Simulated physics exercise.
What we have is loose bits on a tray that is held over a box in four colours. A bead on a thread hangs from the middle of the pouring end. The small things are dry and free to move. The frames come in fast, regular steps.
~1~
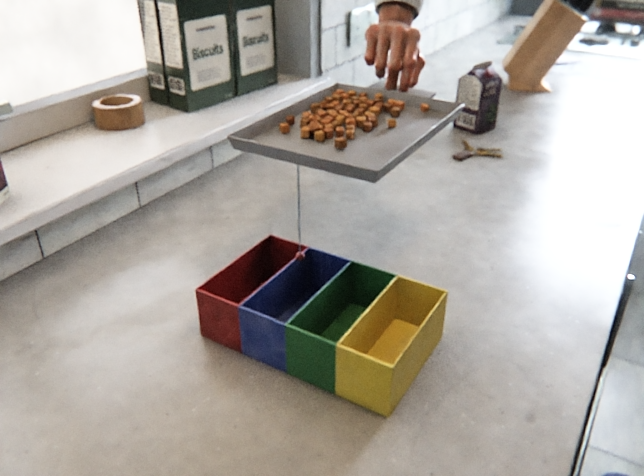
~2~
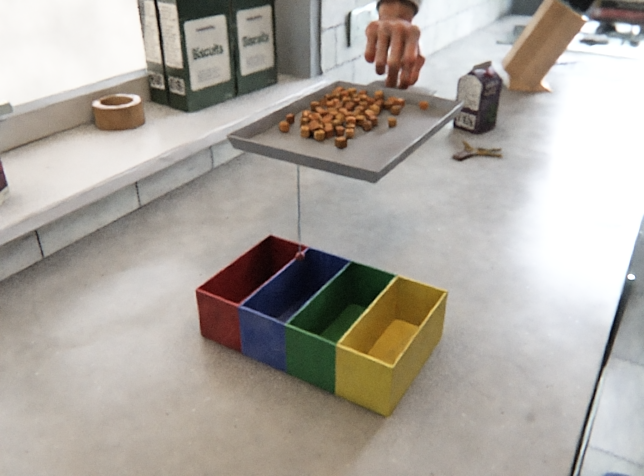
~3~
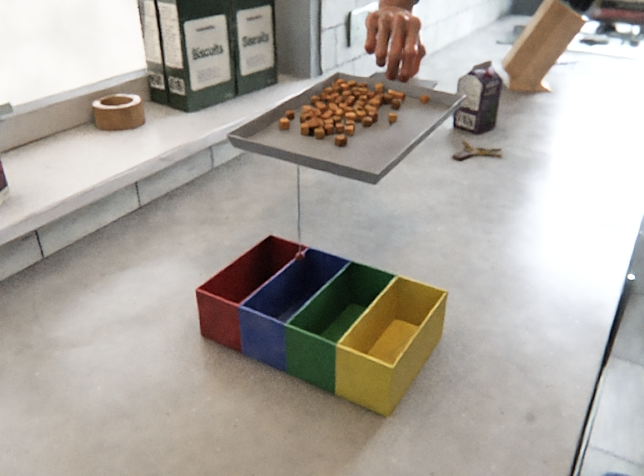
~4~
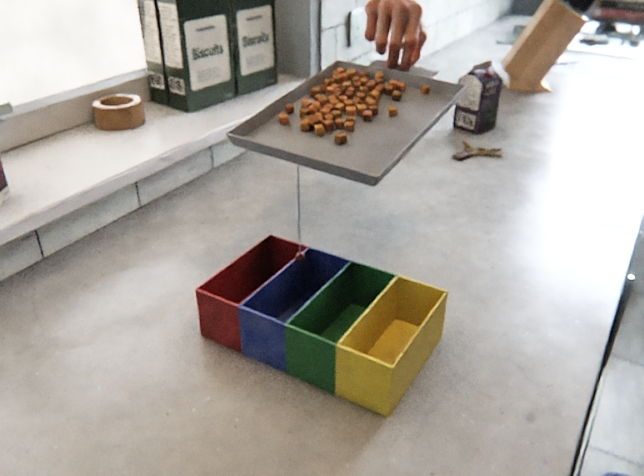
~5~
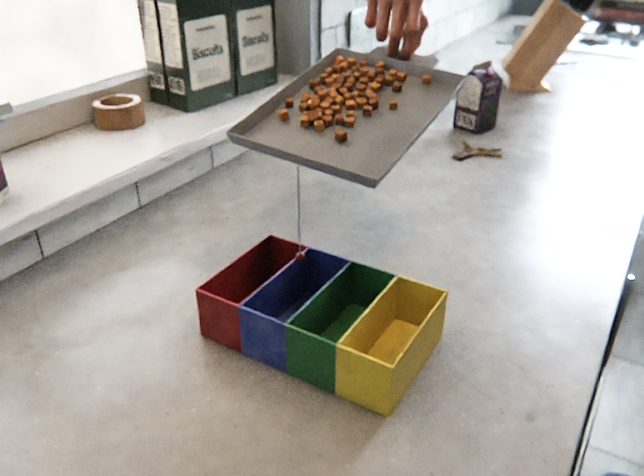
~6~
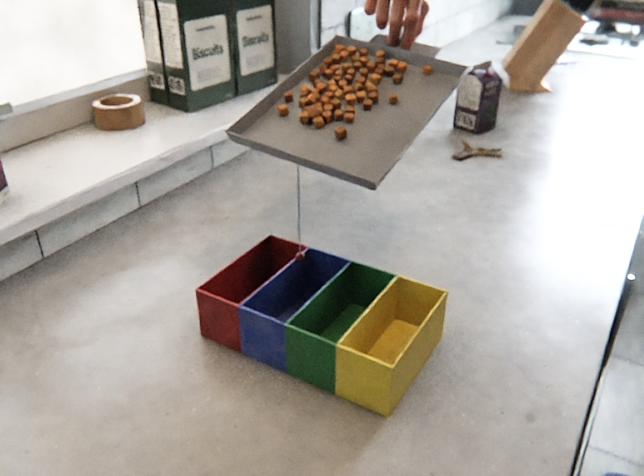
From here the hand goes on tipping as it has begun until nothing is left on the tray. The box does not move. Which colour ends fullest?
Most goes to the green cell.
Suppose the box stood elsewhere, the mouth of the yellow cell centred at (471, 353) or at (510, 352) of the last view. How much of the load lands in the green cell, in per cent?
About 0 and 0 per cent.
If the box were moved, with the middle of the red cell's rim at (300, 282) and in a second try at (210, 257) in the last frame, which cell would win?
At the first place the blue one, at the second the cell in yellow.
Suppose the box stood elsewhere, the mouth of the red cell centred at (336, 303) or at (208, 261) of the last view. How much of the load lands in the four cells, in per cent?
The first gives 80 %, the second 80 %.
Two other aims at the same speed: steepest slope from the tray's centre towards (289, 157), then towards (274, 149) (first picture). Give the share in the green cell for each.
First some 0, then 0 per cent.
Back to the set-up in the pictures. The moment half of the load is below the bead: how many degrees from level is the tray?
Around 100° of tilt.
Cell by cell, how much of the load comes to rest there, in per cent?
In per cent, red cell 0, blue cell 20, green cell 60 and yellow cell 20.
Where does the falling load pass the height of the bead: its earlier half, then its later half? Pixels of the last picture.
First near (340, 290), later near (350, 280).
Soon, tray tipped steeply; most on the tray; a stray few in the green cell; a small part falling or outside the box.
A while on, tray tipped right over; about half on the tray; about a quarter in the green cell; a small part in the yellow cell; a small part in the blue cell; a stray few in the red cell; a small part falling or outside the box.
Towards the end, tray tipped past a quarter turn; about half in the green cell; about a quarter in the yellow cell; about a quarter in the blue cell; a stray few in the red cell; a stray few falling or outside the box.
Finally, tray tipped past a quarter turn; about half in the green cell; about a quarter in the yellow cell; about a quarter in the blue cell; a stray few in the red cell; a stray few outside the box.
